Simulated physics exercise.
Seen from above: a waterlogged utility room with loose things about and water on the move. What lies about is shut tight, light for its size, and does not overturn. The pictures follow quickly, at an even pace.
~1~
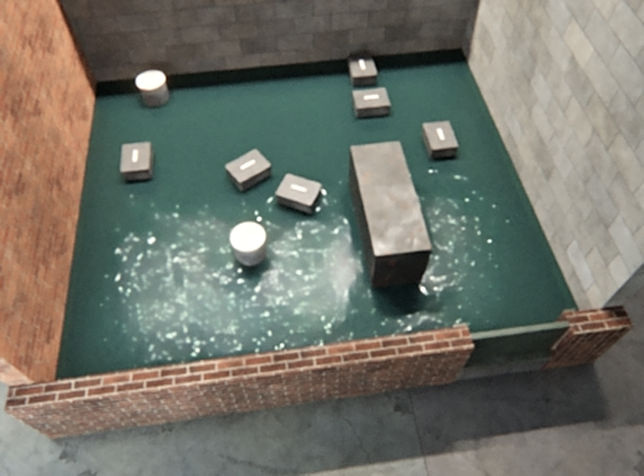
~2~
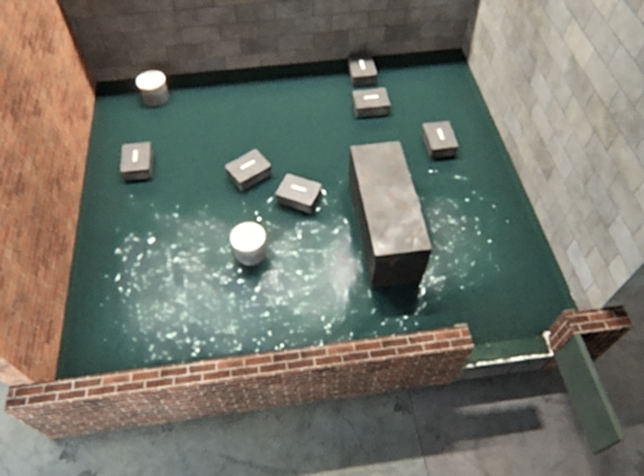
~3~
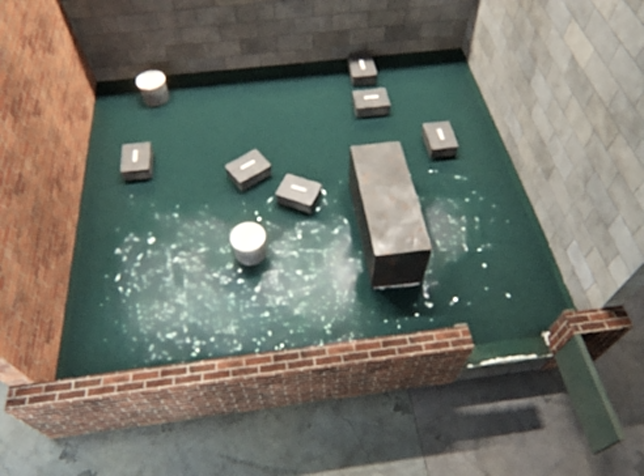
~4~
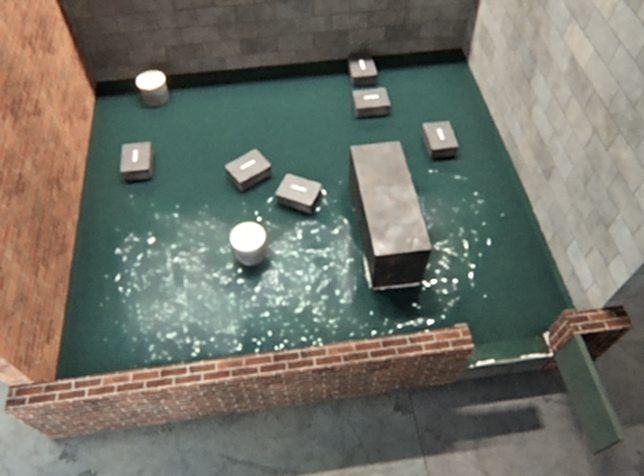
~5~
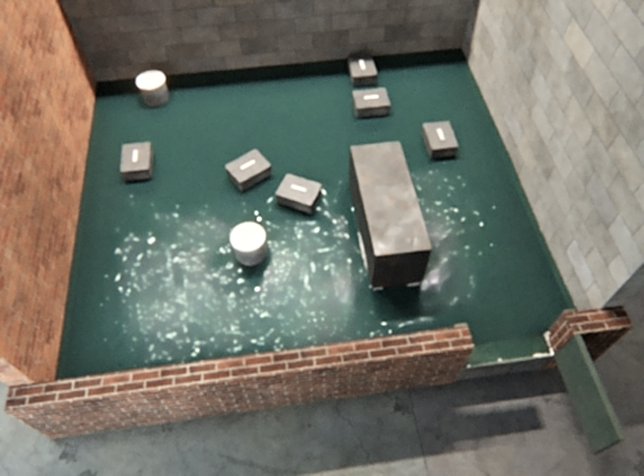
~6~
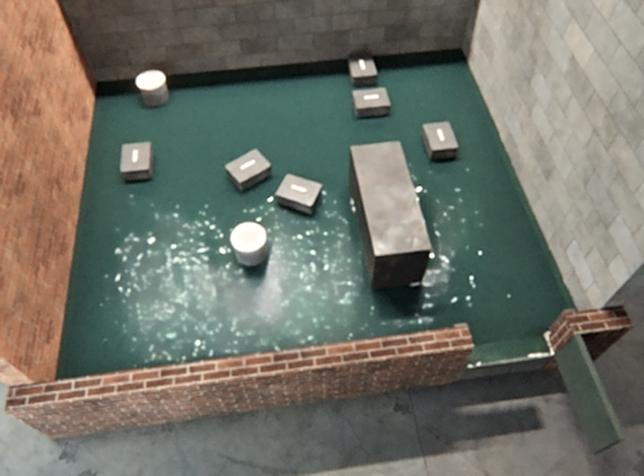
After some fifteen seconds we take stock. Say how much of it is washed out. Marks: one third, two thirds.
Share: Less than a third.
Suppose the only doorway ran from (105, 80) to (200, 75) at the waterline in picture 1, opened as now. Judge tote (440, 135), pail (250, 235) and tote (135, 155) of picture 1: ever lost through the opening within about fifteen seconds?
In that order: Still in, stays, out.
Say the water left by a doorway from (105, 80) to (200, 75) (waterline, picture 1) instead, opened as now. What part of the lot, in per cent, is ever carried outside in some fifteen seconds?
I make it 50 per cent.
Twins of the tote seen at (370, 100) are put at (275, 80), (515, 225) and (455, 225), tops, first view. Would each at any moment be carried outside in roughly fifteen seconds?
As listed: Inside, carried outside, out.
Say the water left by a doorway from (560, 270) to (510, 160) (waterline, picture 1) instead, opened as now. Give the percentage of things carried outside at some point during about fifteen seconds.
Roughly 20 per cent.
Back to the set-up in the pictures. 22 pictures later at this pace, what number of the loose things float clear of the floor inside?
I count 7.
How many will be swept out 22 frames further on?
I count 0.
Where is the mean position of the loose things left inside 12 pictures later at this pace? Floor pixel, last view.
Around (311, 173).
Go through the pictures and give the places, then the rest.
The first picture shows a tote at (441, 135), afloat; a pail at (248, 237) floats; 0 of 8 have shifted.
The second picture shows a tote at (441, 135), afloat; a pail at (248, 237), afloat; 0 of 8 have shifted.
The third picture shows a tote at (441, 135), afloat; a pail at (248, 237), afloat; 0 of 8 have shifted.
The fourth picture shows a tote at (441, 135) floats; a pail at (248, 237) floats; 0 of 8 have shifted.
The fifth picture shows a tote at (441, 135), afloat; a pail at (248, 237) floats; 0 of 8 have shifted.
The sixth picture shows a tote at (441, 136), afloat; a pail at (249, 237) floats; 0 of 8 have shifted.
A moment on, 0 of 8 are out; 8 afloat.
Next, 0 of 8 are out; 8 afloat.
Later, 0 of 8 are out; 7 afloat.
In the end, 1 of 8 are out; 7 afloat.
